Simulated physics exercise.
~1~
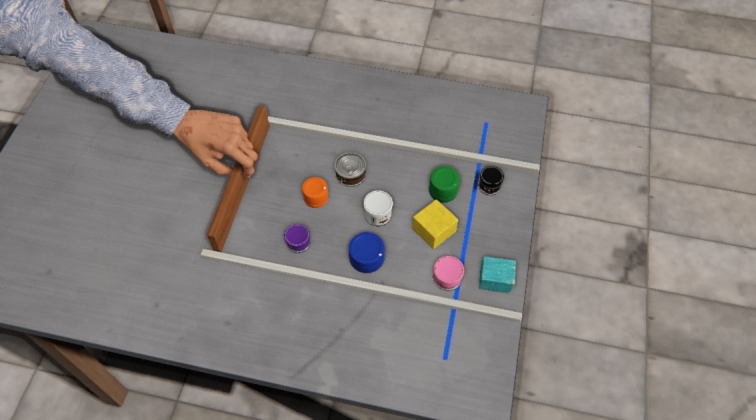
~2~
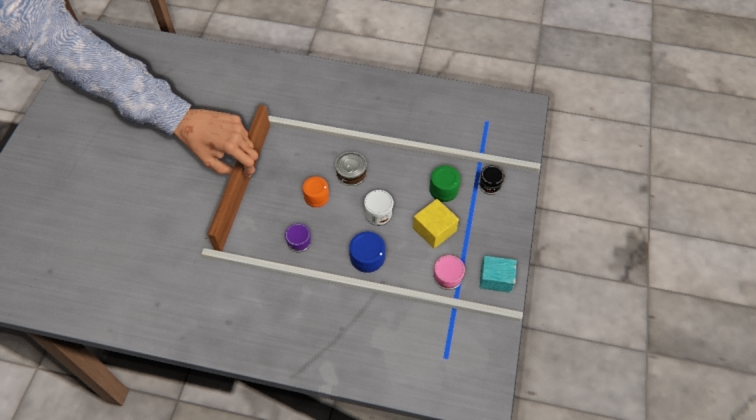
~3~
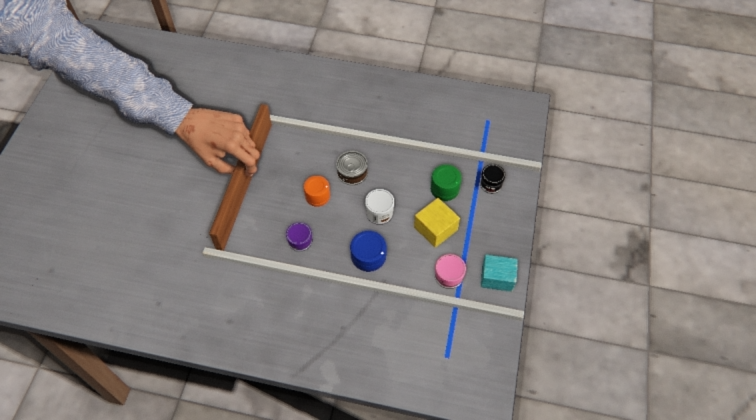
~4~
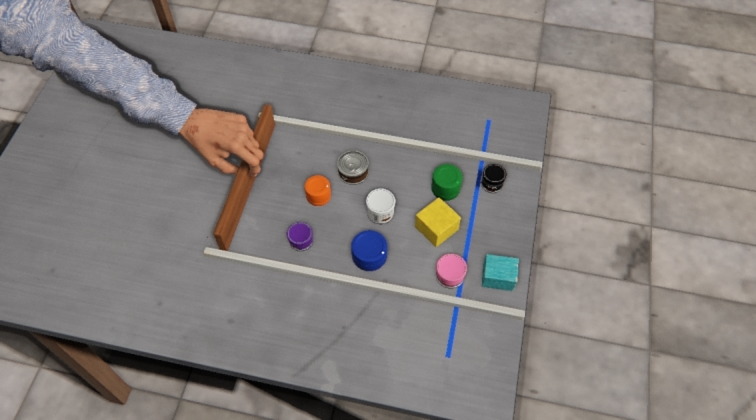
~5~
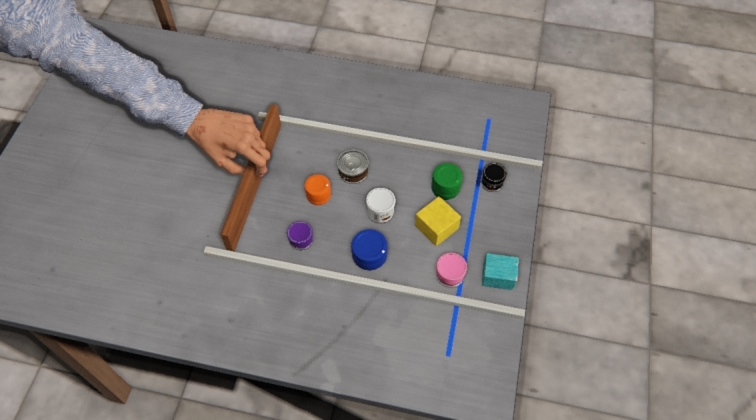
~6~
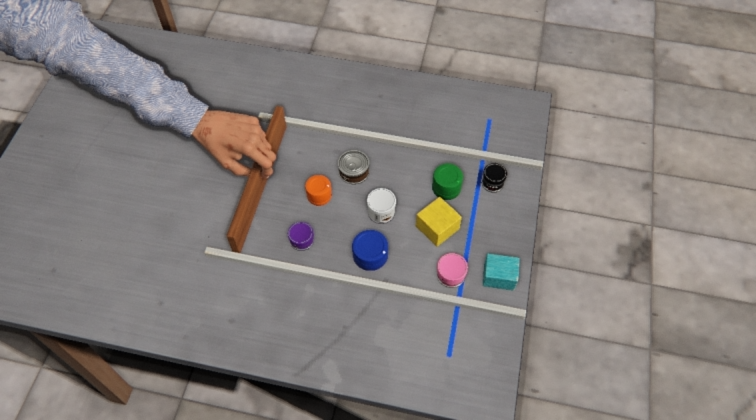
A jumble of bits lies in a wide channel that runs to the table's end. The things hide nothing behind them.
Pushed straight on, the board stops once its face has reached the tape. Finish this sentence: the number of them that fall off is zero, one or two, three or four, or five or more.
The number of them that fall off is one or two.
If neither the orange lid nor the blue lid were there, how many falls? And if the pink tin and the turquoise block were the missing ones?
You'd get 0 in the first case and 0 in the second one.
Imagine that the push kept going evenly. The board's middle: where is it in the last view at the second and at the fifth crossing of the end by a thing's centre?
About (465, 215) and about (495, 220).
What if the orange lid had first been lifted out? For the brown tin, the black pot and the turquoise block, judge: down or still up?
The brown tin remains - the black pot remains - the turquoise block ends up below.
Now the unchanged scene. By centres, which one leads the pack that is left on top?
I reckon it's the green lid.
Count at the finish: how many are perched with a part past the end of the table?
It's 0.
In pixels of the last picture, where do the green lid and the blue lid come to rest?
Final positions - green lid around (524, 198), blue lid around (505, 281).
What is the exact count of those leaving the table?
Count: 2.
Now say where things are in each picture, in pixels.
The first picture shows turquoise block (497, 275); black pot (491, 181); pink tin (448, 274); board (241, 177); tape (468, 229).
The second picture shows black pot (491, 180); purple pot (298, 238).
The third picture shows pink tin (450, 272); white pot (380, 207).
The fourth picture shows turquoise block (500, 273); yellow block (437, 222).
The fifth picture shows black pot (493, 178); orange lid (318, 190).
The sixth picture shows turquoise block (501, 272); black pot (494, 178); pink tin (452, 271); board (259, 177); tape (471, 226).
Early on, none off yet; turquoise block at rest near (501, 272); black pot at rest near (494, 178); pink tin at rest near (452, 271).
A while later, none off yet; turquoise block travelled about its own width near (522, 274); black pot travelled a little near (505, 176); pink tin travelled about its own width near (496, 289).
Finally, the number that fall off is one or two; lost, pink tin and turquoise block.
